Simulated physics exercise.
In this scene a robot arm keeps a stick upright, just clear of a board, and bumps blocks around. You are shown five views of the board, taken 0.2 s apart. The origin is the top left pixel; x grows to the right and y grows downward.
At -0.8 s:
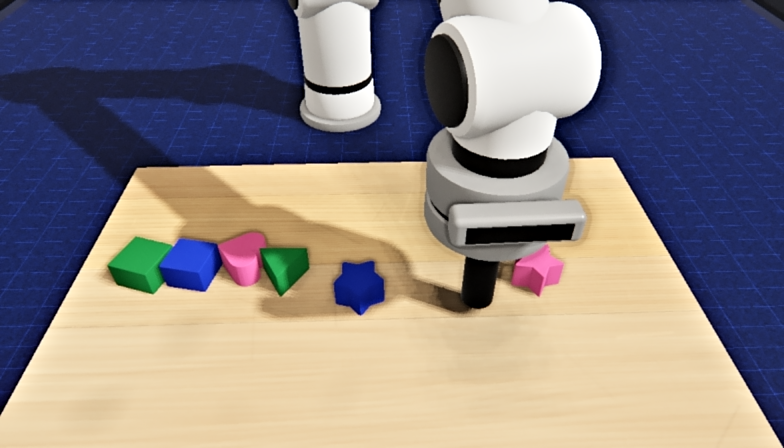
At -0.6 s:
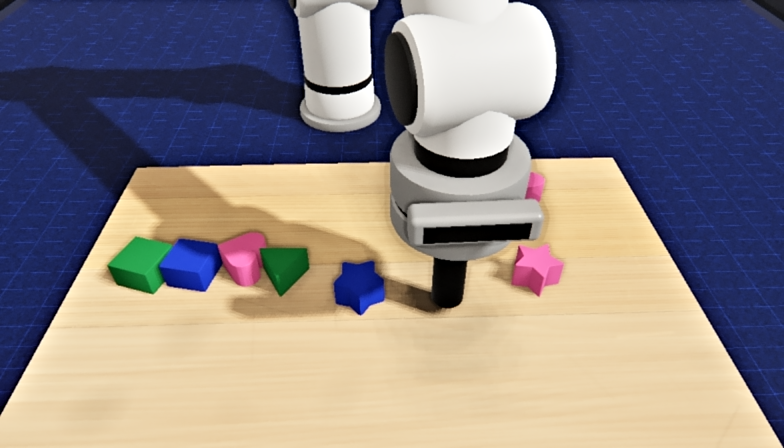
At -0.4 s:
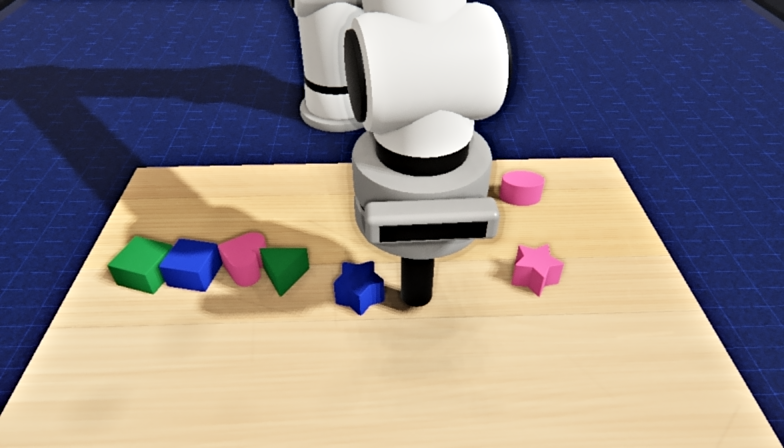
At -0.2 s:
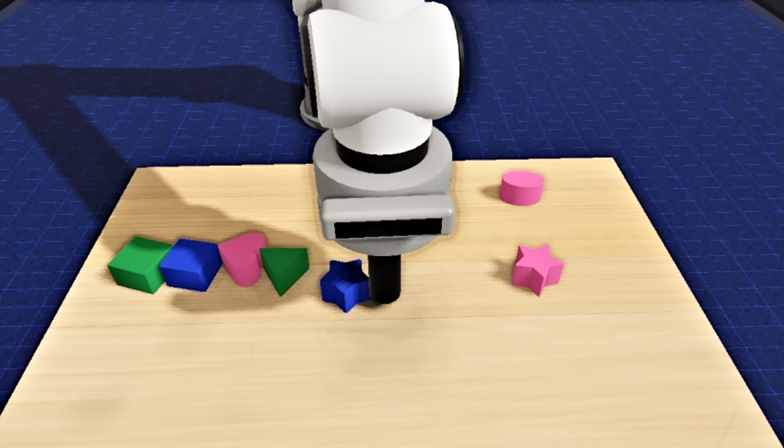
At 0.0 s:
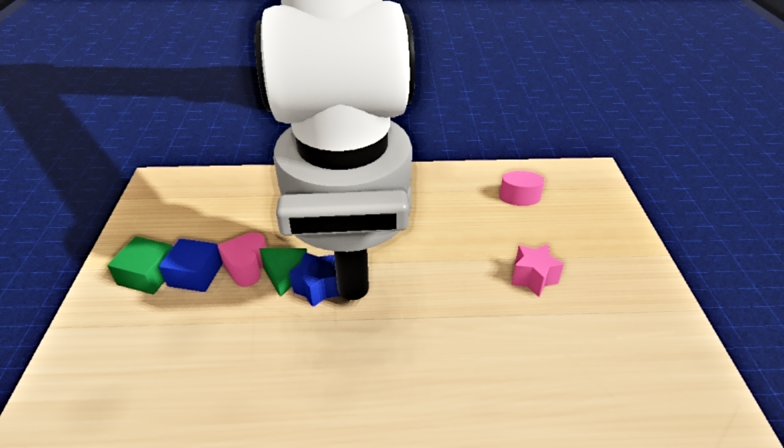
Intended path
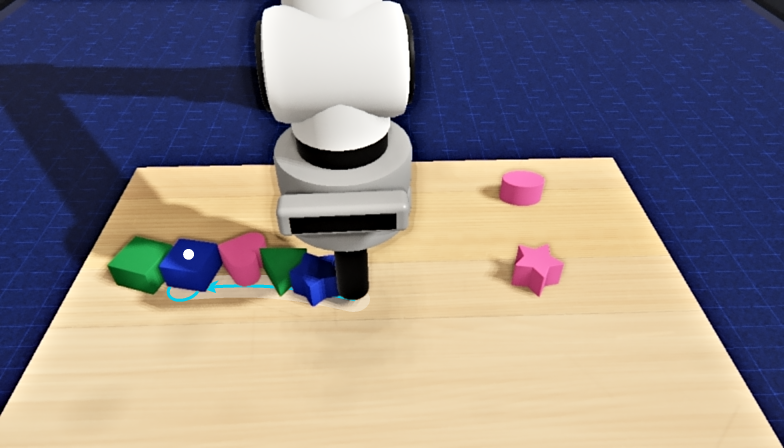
On a wooden board, a robot arm moves left and pushes a blue star leftward.
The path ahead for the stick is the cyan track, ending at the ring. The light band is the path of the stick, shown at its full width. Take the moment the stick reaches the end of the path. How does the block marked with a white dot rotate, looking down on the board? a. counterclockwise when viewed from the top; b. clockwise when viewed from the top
I'll go with a - counterclockwise when viewed from the top.
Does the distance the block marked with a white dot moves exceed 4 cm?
My answer is no.
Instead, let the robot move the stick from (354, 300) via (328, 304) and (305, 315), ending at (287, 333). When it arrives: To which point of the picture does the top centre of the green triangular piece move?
It should be at (262, 250) by then.
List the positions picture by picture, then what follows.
The first picture shows stick tip (477, 297); block tops, green four-sided block (140, 254); blue four-sided block (189, 254); pink heart block (242, 248); green triangular piece (281, 257); blue star-shaped block (359, 276).
The second picture shows stick (447, 297); blocks unchanged.
The third picture shows stick (416, 296); blocks unchanged.
The fourth picture shows stick (385, 293); blue star-shaped block (345, 274).
The fifth picture shows stick (354, 289); green four-sided block (140, 254); blue four-sided block (189, 254); pink heart block (242, 248); green triangular piece (281, 257); blue star-shaped block (315, 268).
Path on the board, from (354, 300) by way of (299, 289) and (242, 286) to (184, 289); the dot is on the blue four-sided block.
On the path given first. One third of the way, stick (297, 279); green four-sided block (130, 256); blue four-sided block (185, 244), turned 40° anticlockwise; pink heart block (220, 223); green triangular piece (246, 236), turned 15° clockwise; blue star-shaped block (267, 252), turned 25° clockwise.
Two thirds of the way, stick (239, 275); green four-sided block (127, 257), turned 15° anticlockwise; blue four-sided block (181, 241), turned 45° anticlockwise; pink heart block (212, 211); green triangular piece (239, 219), turned 55° clockwise; blue star-shaped block (232, 244), turned 80° clockwise.
At the end, stick (180, 278); green four-sided block (125, 257), turned 20° anticlockwise; blue four-sided block (179, 236), turned 60° anticlockwise; pink heart block (212, 211); green triangular piece (241, 218), turned 55° clockwise; blue star-shaped block (226, 243), turned 110° clockwise.
